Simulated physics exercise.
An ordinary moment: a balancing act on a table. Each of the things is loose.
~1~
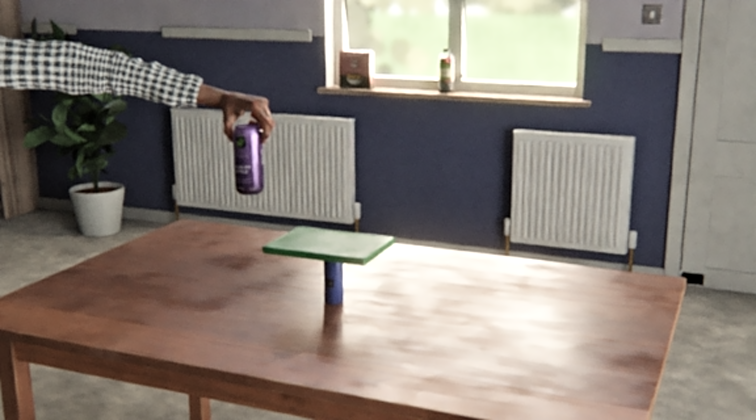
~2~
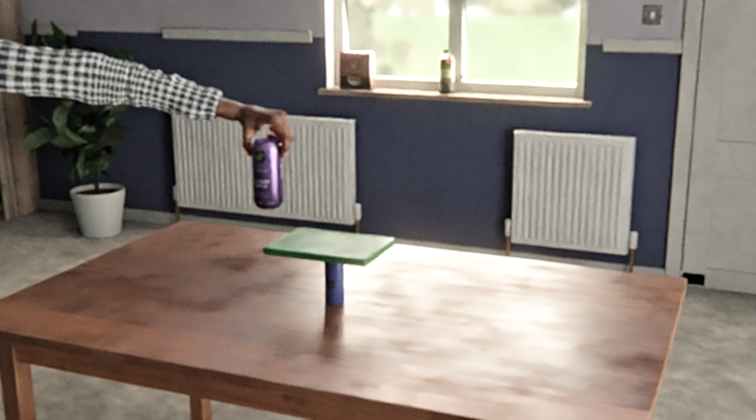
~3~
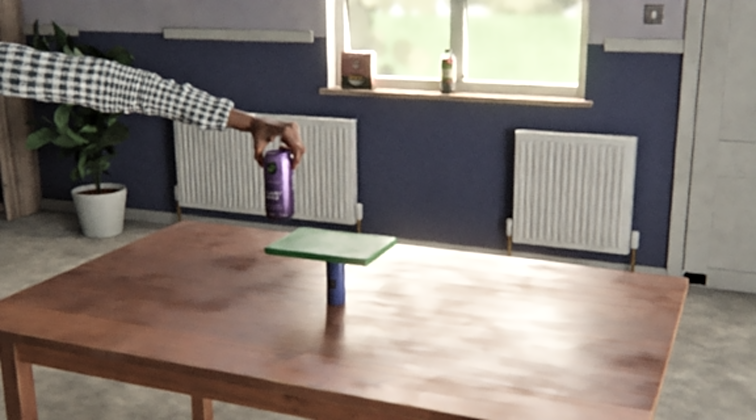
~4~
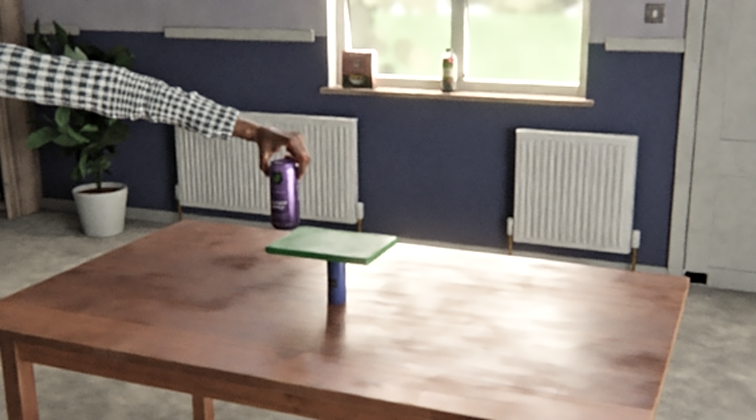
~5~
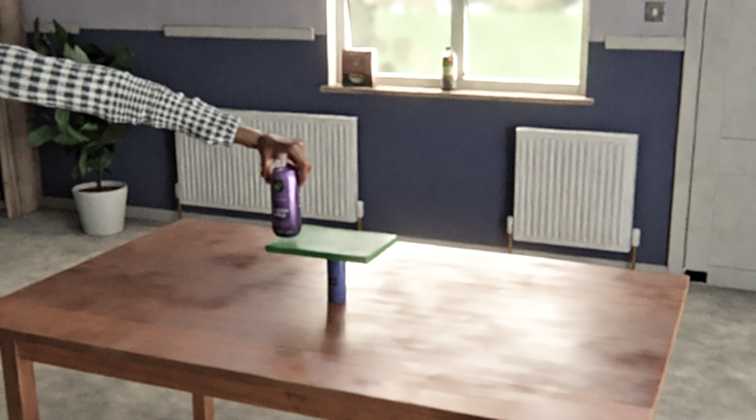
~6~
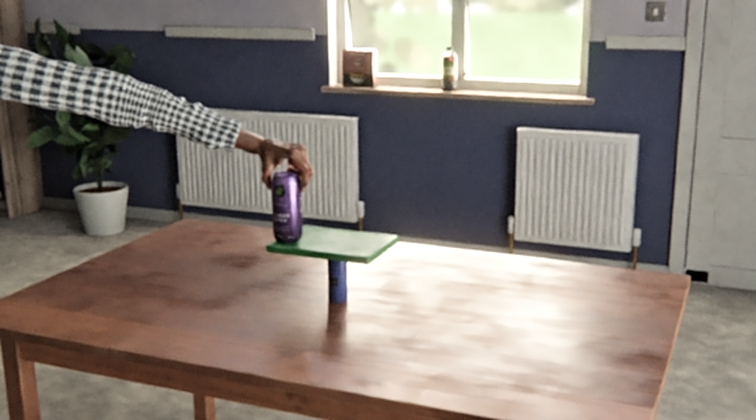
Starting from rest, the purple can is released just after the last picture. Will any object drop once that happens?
Yes. Doesn't stay put.
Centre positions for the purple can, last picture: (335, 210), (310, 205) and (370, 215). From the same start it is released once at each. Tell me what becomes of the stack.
The first time it stays standing, the second time it collapses, and the third time it collapses.
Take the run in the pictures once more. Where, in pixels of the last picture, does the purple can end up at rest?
Roughly at pixel (222, 285).
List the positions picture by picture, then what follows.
The first frame shows on its way; purple can (249, 160); green lid (330, 245).
The second frame shows on its way; purple can (268, 174); green lid (331, 246).
The third frame shows on its way; purple can (279, 185); green lid (332, 246).
The fourth frame shows on its way; purple can (285, 195); green lid (333, 245).
The fifth frame shows on its way; purple can (286, 202); green lid (333, 244).
The sixth frame shows in place under the hand; purple can (287, 208); green lid (334, 244).
Then, 0.30 s past the last view, purple can now fallen; green lid rocked 57° from its first pose.
Then, 0.40 s past the last view, green lid rocked 73° from its first pose.
Then, 0.70 s past the last view, green lid rocked 52° from its first pose; blue shaker rocked 17° from its first pose.
Then, 0.90 s past the last view, green lid and blue shaker now fallen.
Finally, fallen, green lid, blue shaker and purple can. Final places as the last picture's camera would see them, purple can near (222, 285). The stack comes apart.
